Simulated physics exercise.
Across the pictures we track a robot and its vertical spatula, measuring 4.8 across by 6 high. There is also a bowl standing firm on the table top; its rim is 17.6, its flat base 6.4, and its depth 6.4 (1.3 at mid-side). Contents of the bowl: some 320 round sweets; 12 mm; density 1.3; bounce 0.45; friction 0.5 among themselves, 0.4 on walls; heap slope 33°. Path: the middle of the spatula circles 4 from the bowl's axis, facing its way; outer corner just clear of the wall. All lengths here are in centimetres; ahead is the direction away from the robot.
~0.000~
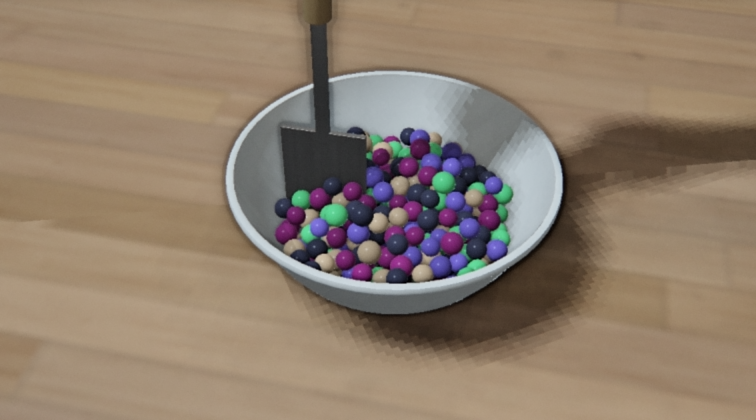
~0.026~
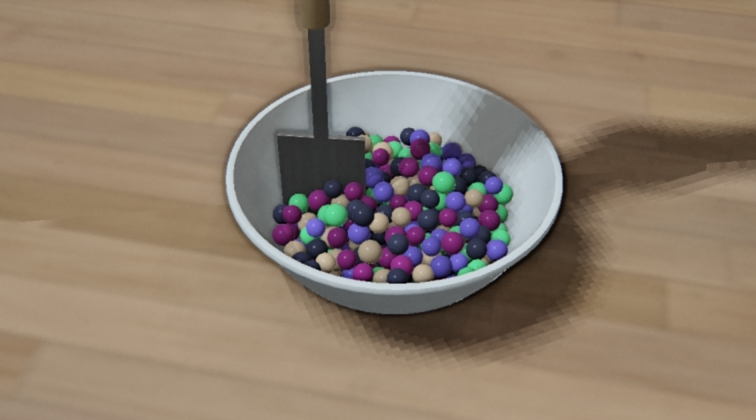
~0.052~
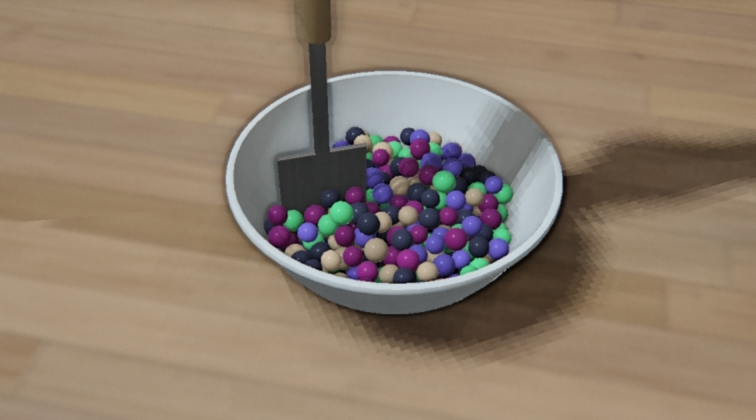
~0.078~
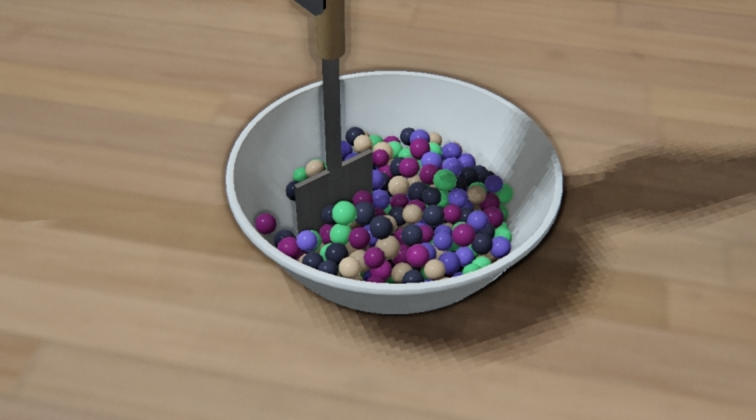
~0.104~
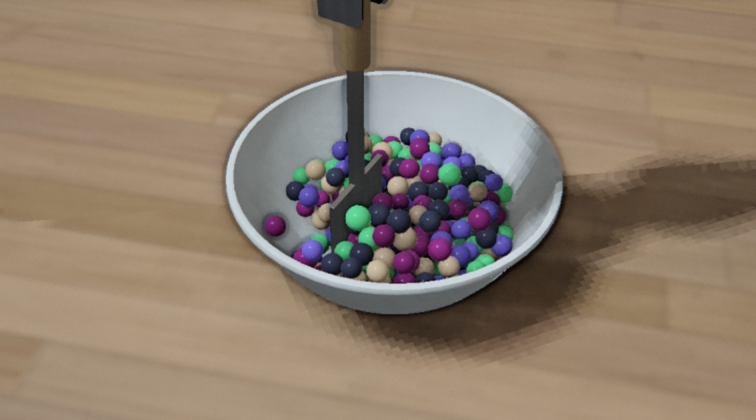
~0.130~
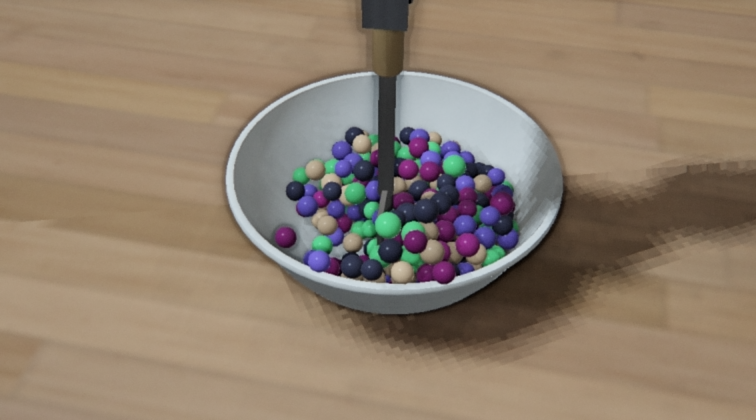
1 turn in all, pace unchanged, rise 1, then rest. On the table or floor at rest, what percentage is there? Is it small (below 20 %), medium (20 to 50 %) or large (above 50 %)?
It is medium.
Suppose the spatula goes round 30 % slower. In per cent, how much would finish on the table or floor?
I'd expect about 20 %.
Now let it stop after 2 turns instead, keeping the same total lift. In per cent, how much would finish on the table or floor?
Close to 45 in a hundred.
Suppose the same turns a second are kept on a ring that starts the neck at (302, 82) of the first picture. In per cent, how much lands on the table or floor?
It comes to around 15 percent.
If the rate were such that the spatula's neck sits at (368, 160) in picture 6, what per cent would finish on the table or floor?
It comes to around 25 percent.
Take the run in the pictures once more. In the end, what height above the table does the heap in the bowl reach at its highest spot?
Roughly 5.5 cm.
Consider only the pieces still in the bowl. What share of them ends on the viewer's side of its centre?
I'd put it near 60 per cent.
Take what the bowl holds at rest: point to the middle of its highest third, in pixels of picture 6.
Looks like roughly (340, 234) to me.
After 0.24 s, 194° round, highest piece 12 above the table; 293 in the bowl, 3 on the table or floor, 29 in flight or on the tool.
After 0.36 s, 293° round, highest piece 11 above the table; 256 in the bowl, 38 on the table or floor, 31 in flight or on the tool.
After 0.62 s, 0° round, highest piece 5 above the table; 223 in the bowl, 102 on the table or floor.
After 1.32 s, 0° round, highest piece 5 above the table; 223 in the bowl, 102 on the table or floor.
In the end, 223 in the bowl, 102 on the table or floor. That is 31 % on the table or floor.
